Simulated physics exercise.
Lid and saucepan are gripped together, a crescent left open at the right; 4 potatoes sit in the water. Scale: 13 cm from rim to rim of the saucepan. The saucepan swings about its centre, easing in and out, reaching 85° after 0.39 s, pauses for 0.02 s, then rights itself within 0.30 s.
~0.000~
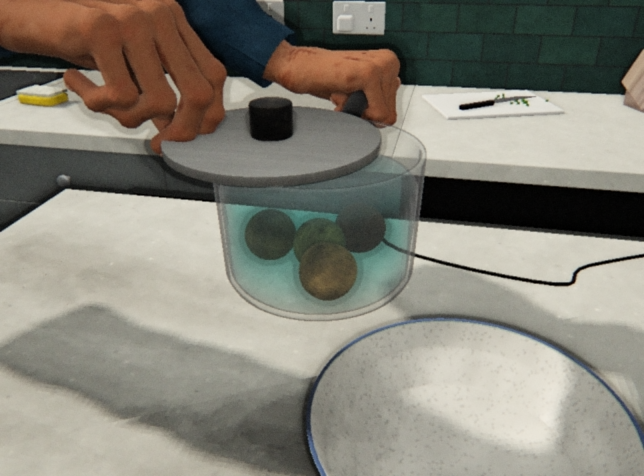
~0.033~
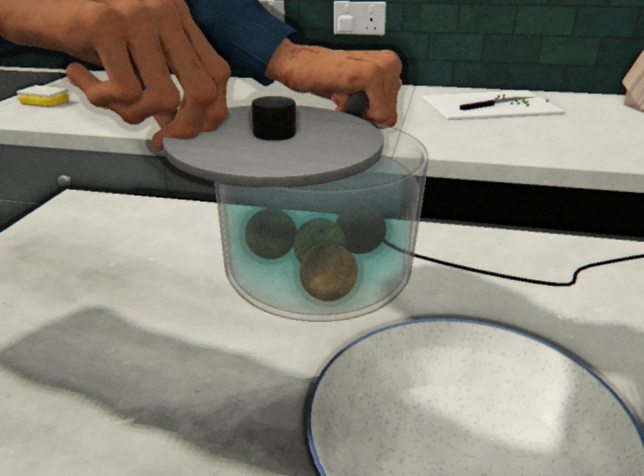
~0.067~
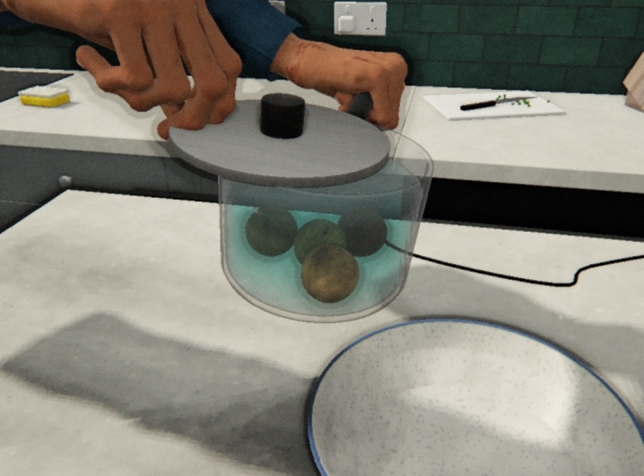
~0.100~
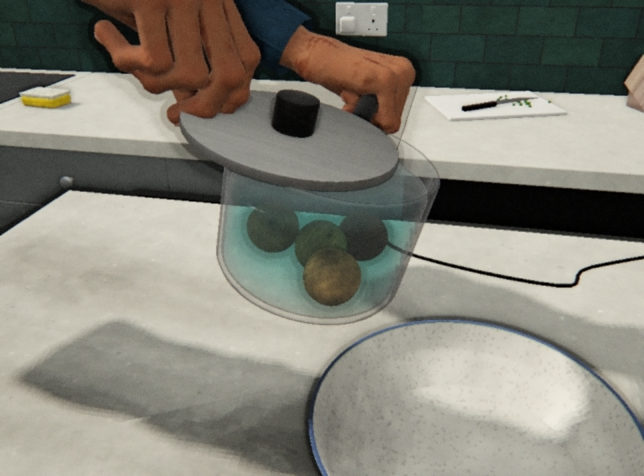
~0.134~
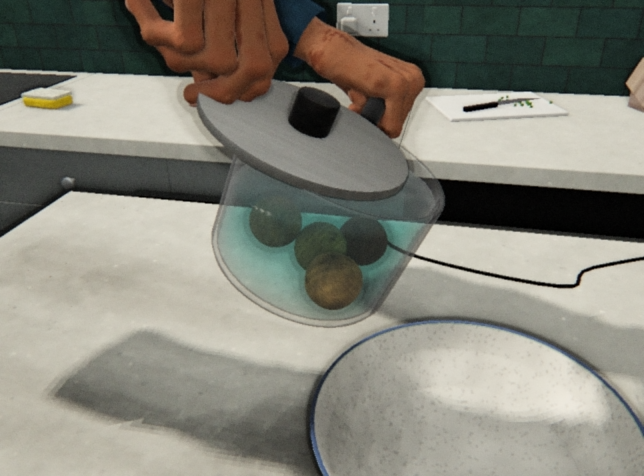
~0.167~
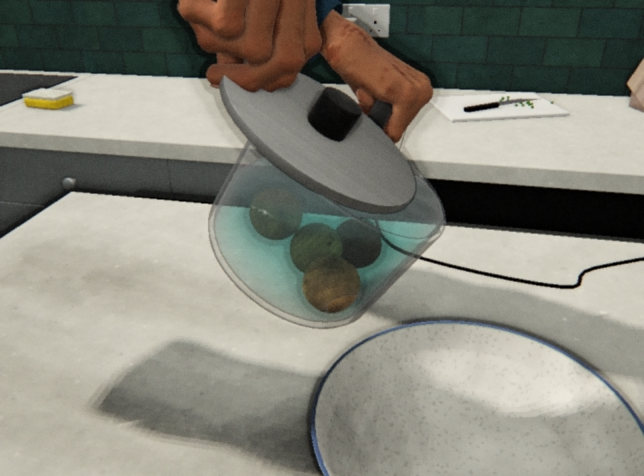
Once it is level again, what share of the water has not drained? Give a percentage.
Some 32 per cent remains.
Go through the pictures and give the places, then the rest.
In the first picture, tilt 0°; pouring edge (424, 158); surface from (226, 170) to (417, 186); the lid's edge is at (376, 145), 26 mm short of the rim.
In the second picture, tilt 2°; pouring edge (425, 161); surface from (227, 170) to (419, 187).
In the third picture, tilt 6°; pouring edge (431, 171); surface from (230, 169) to (423, 190).
In the fourth picture, tilt 13°; pouring edge (436, 185); surface from (232, 169) to (429, 193).
In the fifth picture, tilt 23°; pouring edge (441, 204); surface from (234, 172) to (437, 200).
In the sixth picture, tilt 33°; pouring edge (442, 225); surface from (230, 179) to (438, 209); 1 per cent is over the edge; the lid's edge is at (411, 192), 26 mm short of the rim.
After 0.30 s the tilt is 75° and 77 per cent of the water is still in the saucepan.
After 0.40 s the tilt is 85° and 53 per cent of the water is still in the saucepan.
After 0.51 s the tilt is 65° and 35 per cent of the water is still in the saucepan.
After 0.62 s the tilt is 18° and 32 per cent of the water is still in the saucepan.
In the end 32 per cent of the water is still in the saucepan.
